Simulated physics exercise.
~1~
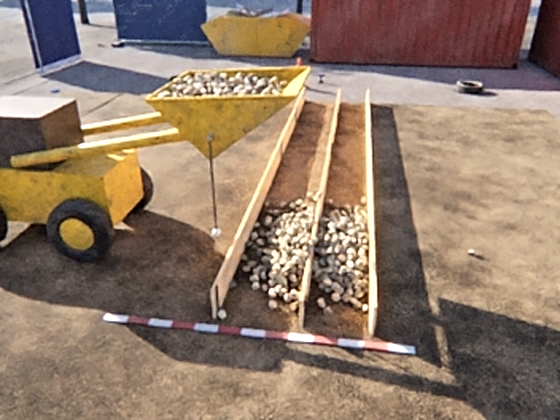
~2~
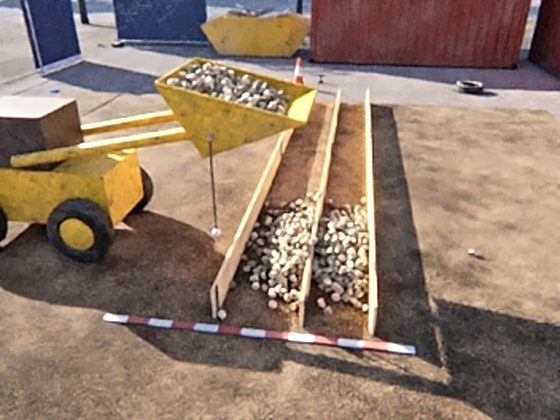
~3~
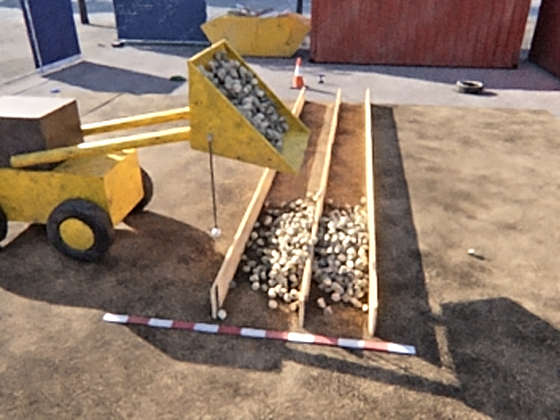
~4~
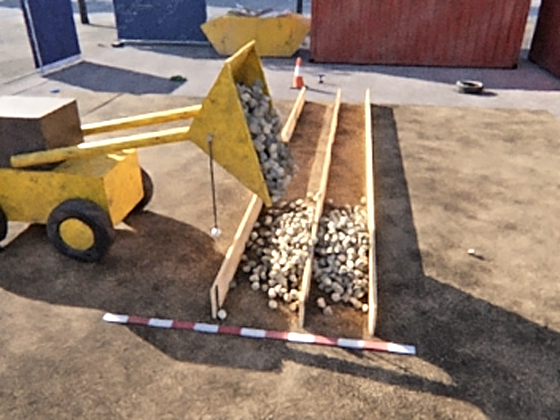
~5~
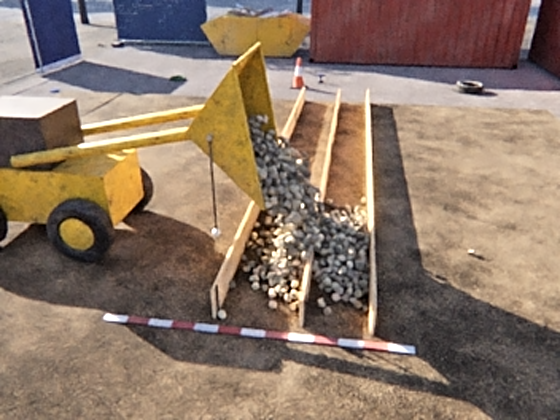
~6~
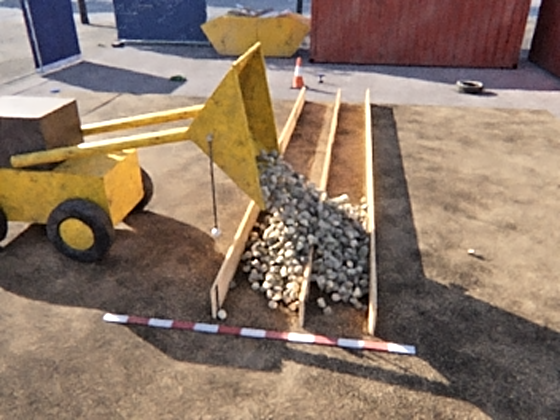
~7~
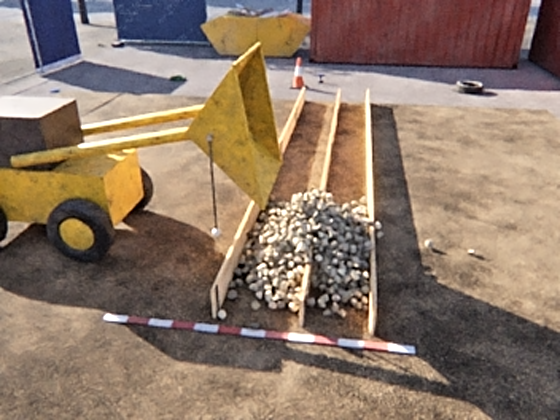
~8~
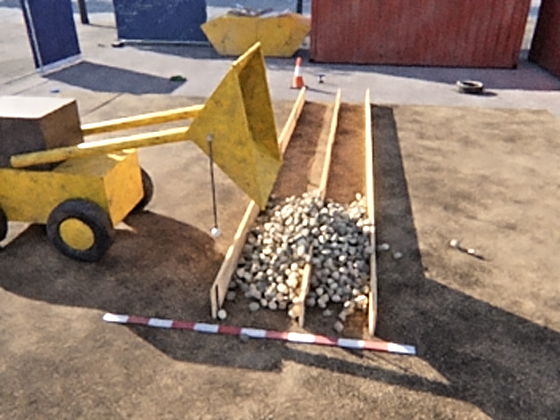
On sandy ground before metal containers, a yellow loader tips its raised bucket steeply down to the right, pouring grey stones onto those already lying between wooden planks; the stones settle in a heap covering part of the middle plank, and the emptied bucket stays tilted.
